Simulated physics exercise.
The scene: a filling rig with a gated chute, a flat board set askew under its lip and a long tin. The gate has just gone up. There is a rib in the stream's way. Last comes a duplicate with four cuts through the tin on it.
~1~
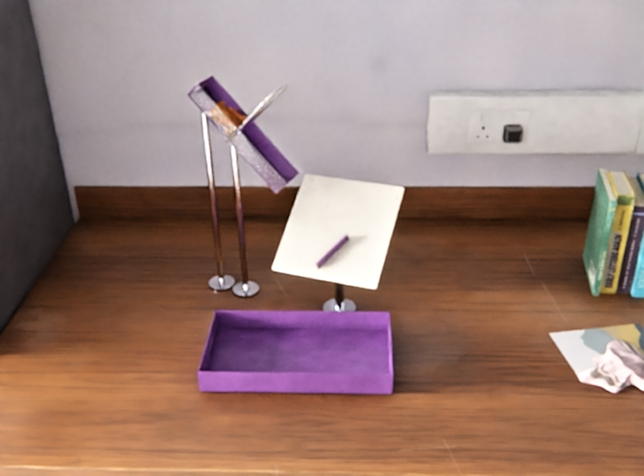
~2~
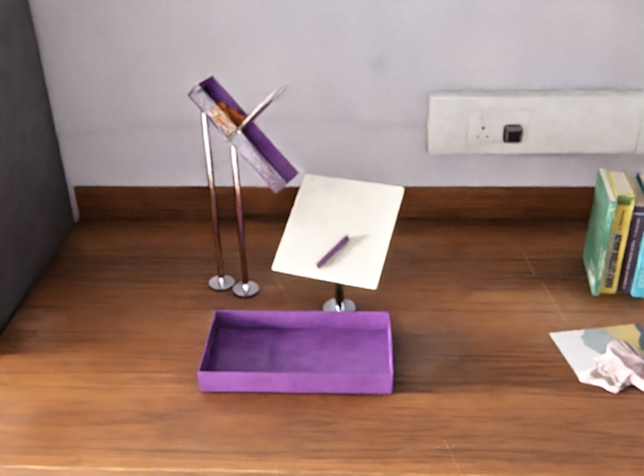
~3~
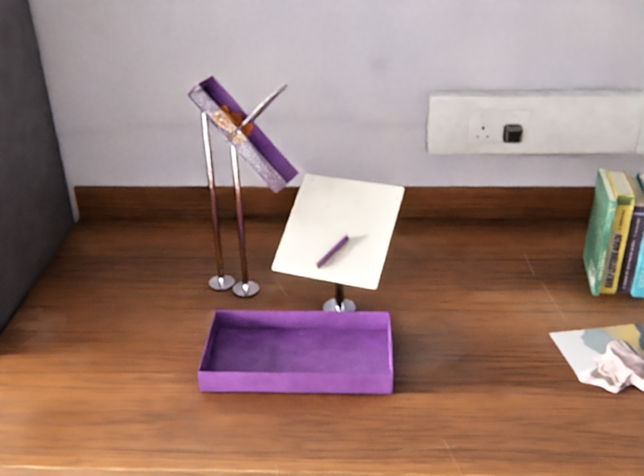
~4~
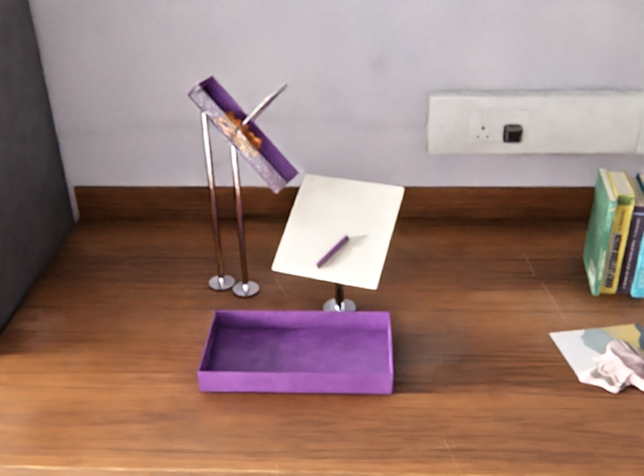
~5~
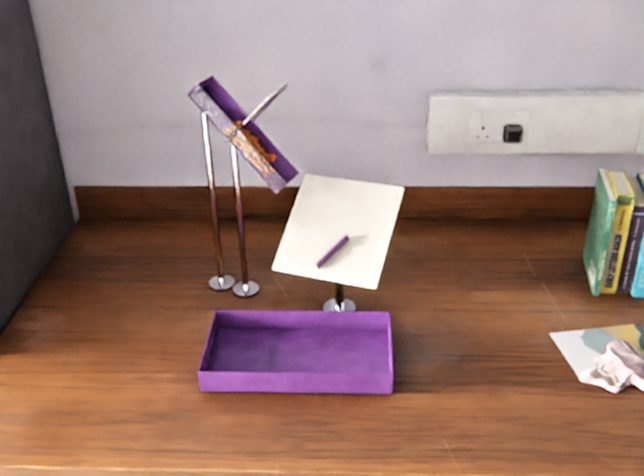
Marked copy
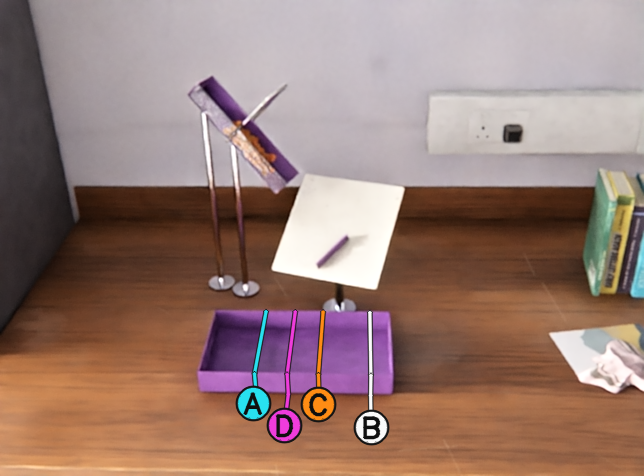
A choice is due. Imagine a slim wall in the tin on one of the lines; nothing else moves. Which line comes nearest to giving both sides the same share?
Line D does it best.
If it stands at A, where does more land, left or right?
Right.
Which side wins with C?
Left.
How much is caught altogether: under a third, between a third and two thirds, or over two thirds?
Over two thirds.
On the marked copy, line A crosses the front rim at (254, 372); line B crosses the front rim at (370, 374); line C crosses the front rim at (318, 373); line D crosses the front rim at (287, 373).
If A is chosen, of what is caught, none on the left of the divider, all on the right.
If B is chosen, of what is caught, all on the left of the divider, none on the right.
If C is chosen, of what is caught, nearly all on the left of the divider, a stray few on the right.
If D is chosen, of what is caught, about half on the left of the divider, about half on the right.
